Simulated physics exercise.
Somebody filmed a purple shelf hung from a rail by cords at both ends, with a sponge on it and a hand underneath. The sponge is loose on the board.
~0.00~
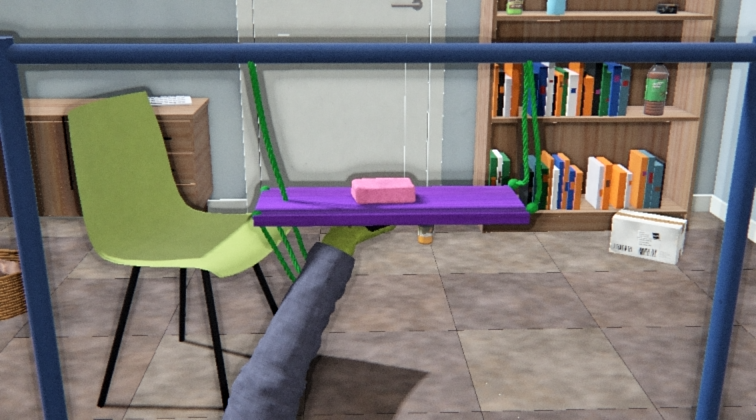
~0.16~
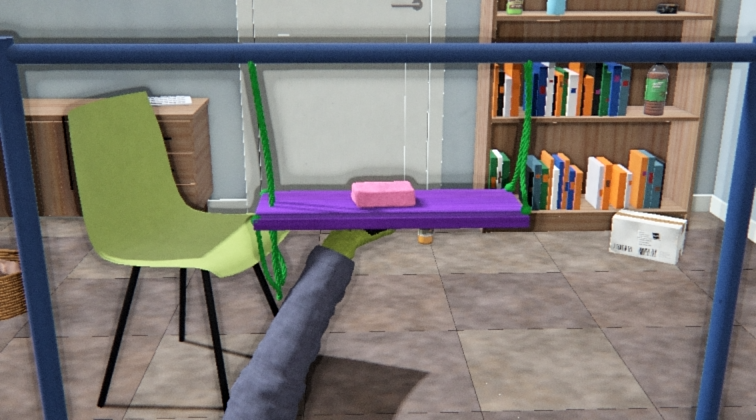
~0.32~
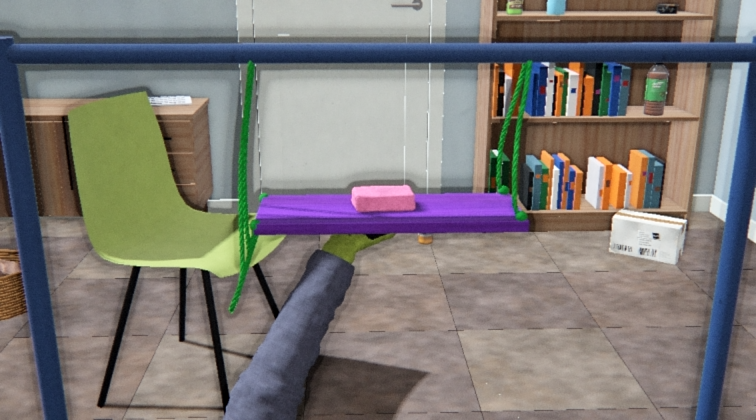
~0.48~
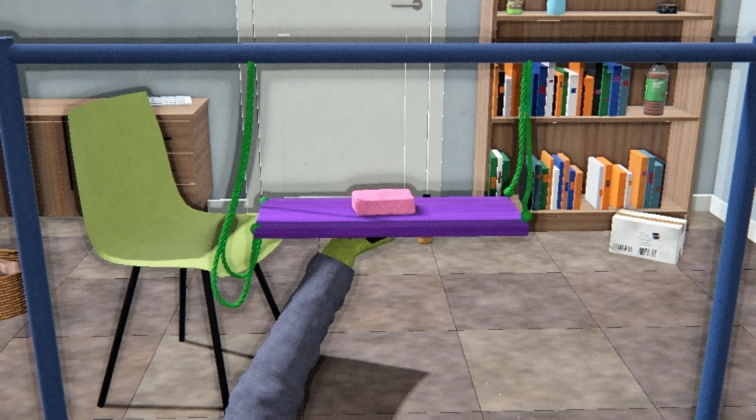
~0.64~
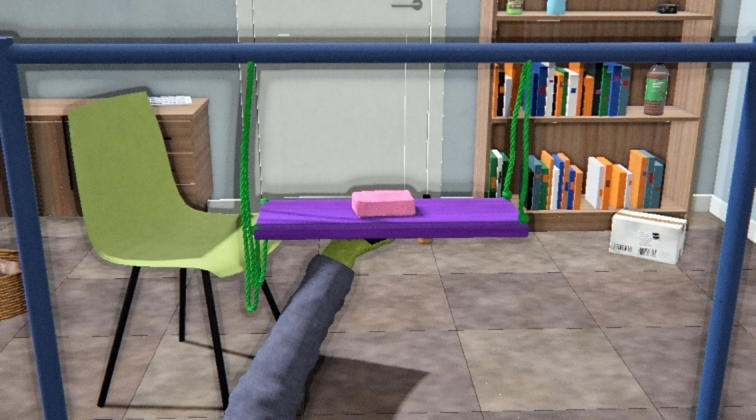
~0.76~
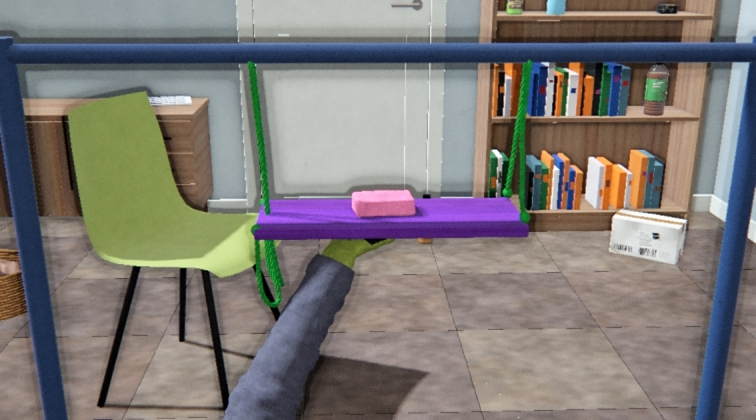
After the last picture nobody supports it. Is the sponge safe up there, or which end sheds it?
The sponge drops leftwards.
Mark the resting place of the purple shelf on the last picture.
Near (426, 297).
By 1.36 s, board tipped 44° down to the left; sponge falling near (164, 386).
By 1.98 s, board tipped 44° down to the left; sponge on the floor.
When it is over, board tipped 43° down to the left; sponge on the floor. The sponge slides off to the left.
